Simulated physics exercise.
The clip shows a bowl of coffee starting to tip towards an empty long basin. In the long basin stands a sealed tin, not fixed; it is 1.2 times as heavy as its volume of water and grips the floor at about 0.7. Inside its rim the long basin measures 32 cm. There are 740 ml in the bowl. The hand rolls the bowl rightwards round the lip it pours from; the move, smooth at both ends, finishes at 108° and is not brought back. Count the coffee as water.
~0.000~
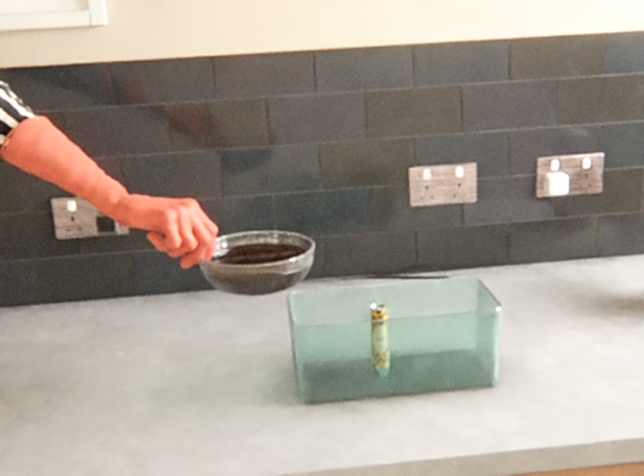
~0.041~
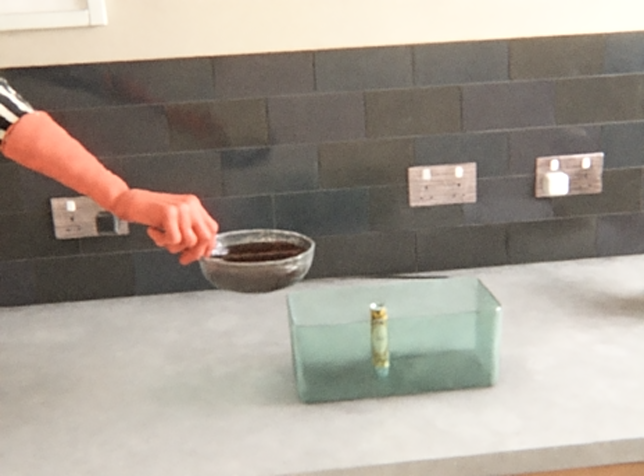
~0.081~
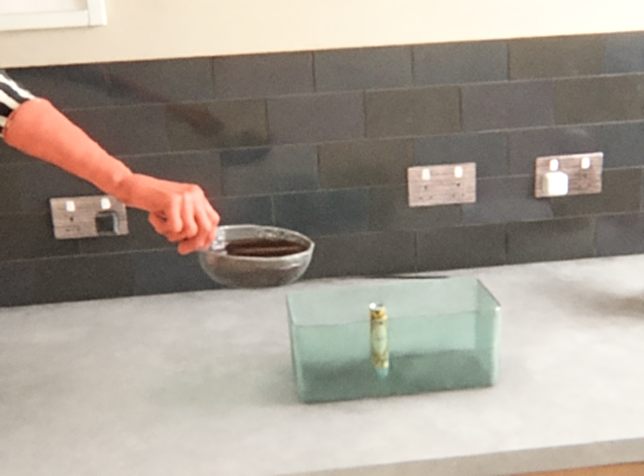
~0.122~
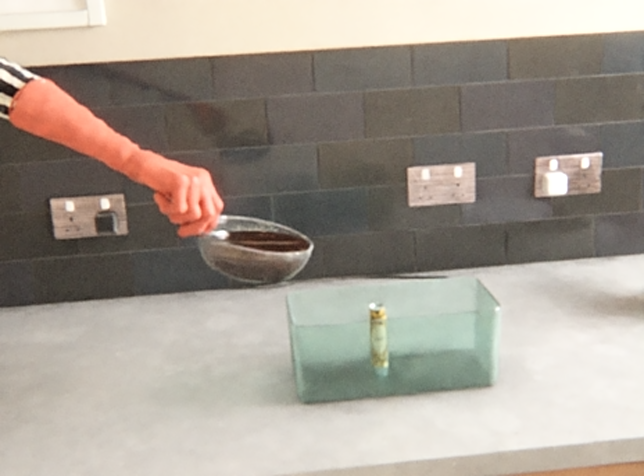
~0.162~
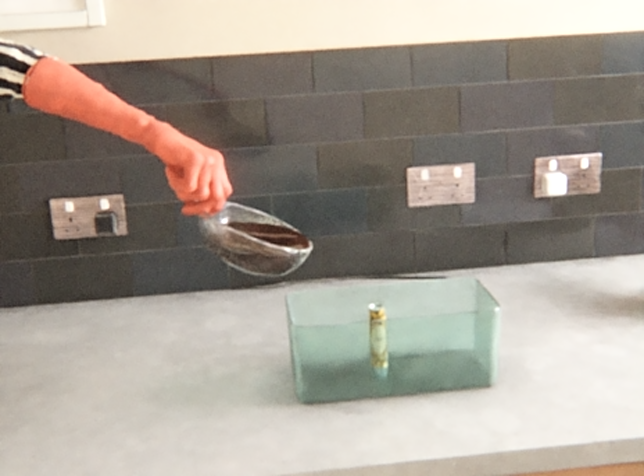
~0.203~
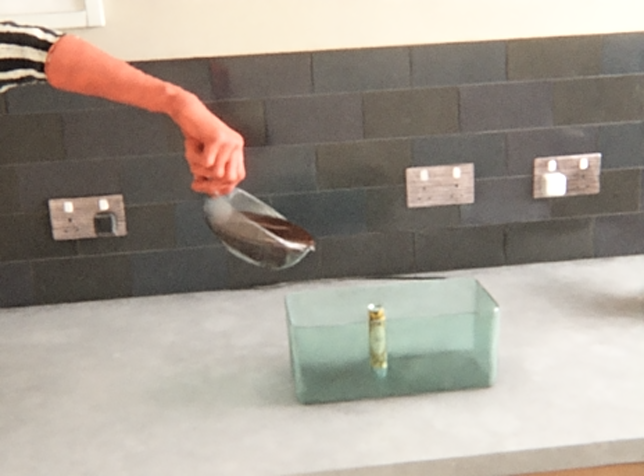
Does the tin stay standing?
The tin keeps standing.
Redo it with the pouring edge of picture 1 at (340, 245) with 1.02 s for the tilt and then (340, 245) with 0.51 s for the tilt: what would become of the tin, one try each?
First it keeps standing; then it goes over.
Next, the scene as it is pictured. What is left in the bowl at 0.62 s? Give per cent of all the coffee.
Near 0 in a hundred.
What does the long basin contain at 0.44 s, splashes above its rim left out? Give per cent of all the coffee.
About 16 per cent.
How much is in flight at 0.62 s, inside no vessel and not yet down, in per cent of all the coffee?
Some 1 per cent.
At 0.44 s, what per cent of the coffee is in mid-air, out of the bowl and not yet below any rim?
About 72 per cent.
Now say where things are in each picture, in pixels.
In the first frame, tilt 0°; pouring edge (313, 245); surface from (202, 262) to (310, 253); the long basin's rim runs from (290, 310) to (490, 293); the tin's top is at (378, 310).
In the second frame, tilt 2°; pouring edge (313, 245); surface from (201, 260) to (310, 252).
In the third frame, tilt 7°; pouring edge (312, 245); surface from (200, 254) to (309, 248).
In the fourth frame, tilt 15°; pouring edge (311, 245); surface from (200, 244) to (309, 243).
In the fifth frame, tilt 25°; pouring edge (311, 246); surface from (202, 230) to (310, 239); 1 per cent is over the edge.
In the sixth frame, tilt 37°; pouring edge (309, 246); surface from (207, 215) to (290, 229); 5 per cent is over the edge.
Then, 0.44 s in, the tilt is 104° and 12 per cent is still to pour; the tin stands where it began.
Then, 0.62 s in, the tilt is 108° and 0 per cent is still to pour; the tin stands where it began.
Then, 0.81 s in, the tilt is 108° and 0 per cent is still to pour; the tin stands where it began.
Then, 1.01 s in, the tilt is 108° and 0 per cent is still to pour; the tin stands where it began.
Finally, the tin stands where it began.
